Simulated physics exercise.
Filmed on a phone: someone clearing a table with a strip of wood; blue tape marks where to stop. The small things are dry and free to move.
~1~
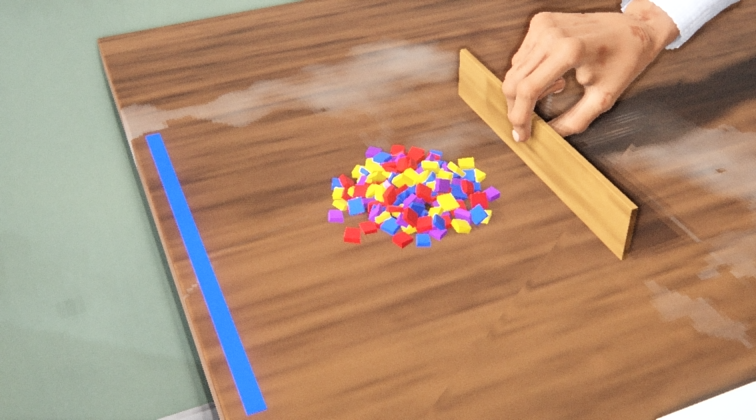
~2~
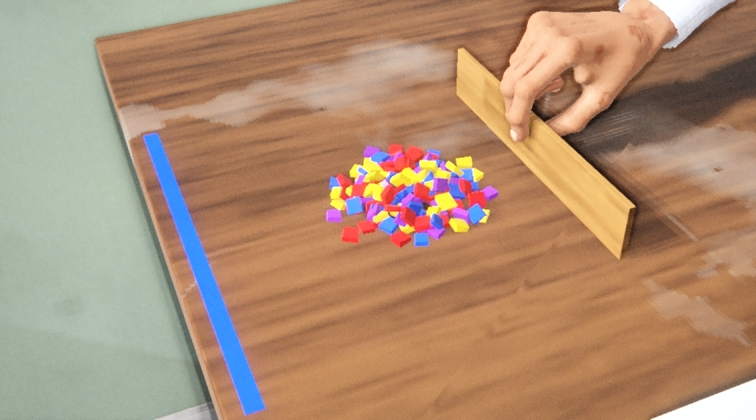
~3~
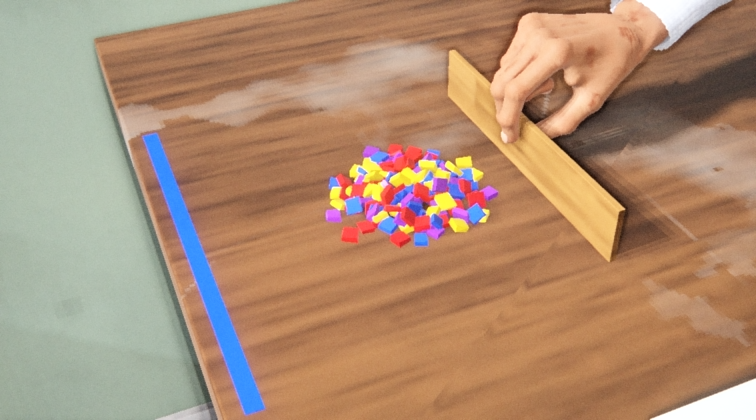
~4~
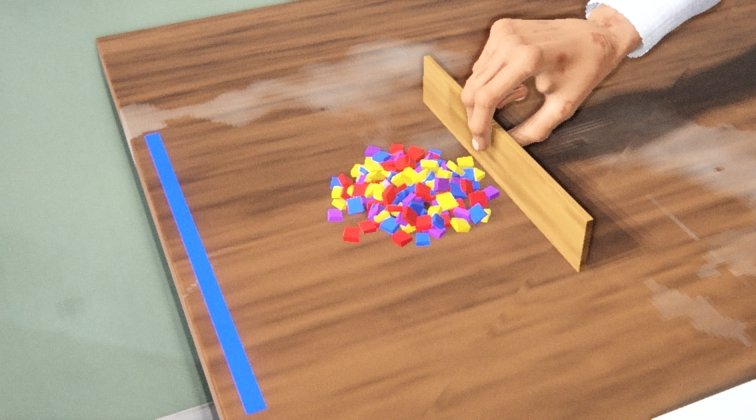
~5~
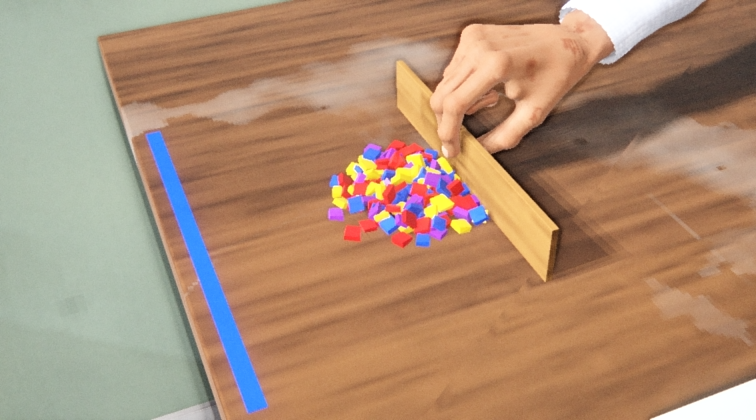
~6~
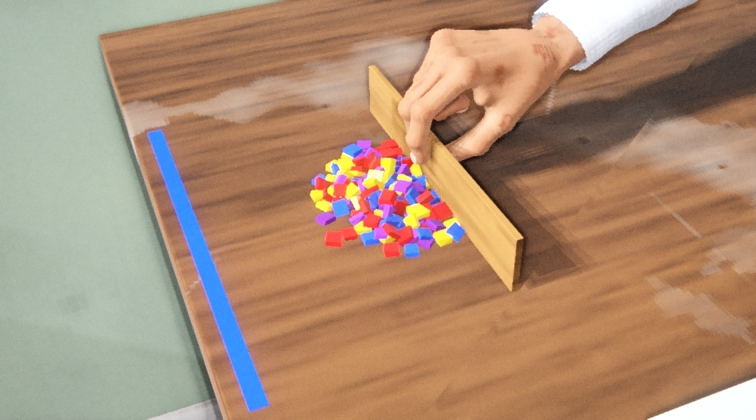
A hand slides a strip of wood left, pushing colorful tiles across a table.
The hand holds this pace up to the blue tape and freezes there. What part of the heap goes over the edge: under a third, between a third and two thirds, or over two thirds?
It pushes more than two thirds off the end.
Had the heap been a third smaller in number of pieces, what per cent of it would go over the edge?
It comes to 90 per cent or so.
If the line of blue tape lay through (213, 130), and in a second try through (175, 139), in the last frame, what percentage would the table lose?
About 30 and 70 per cent.
Soon, strip of wood still moving, near (309, 171); heap all on the table, its front near (211, 280).
A while on, strip of wood stopped at the blue tape; heap most over the edge.
Towards the end, strip of wood stopped at the blue tape; heap nearly all over the edge.
Finally, strip of wood stopped at the blue tape; heap nearly all over the edge.
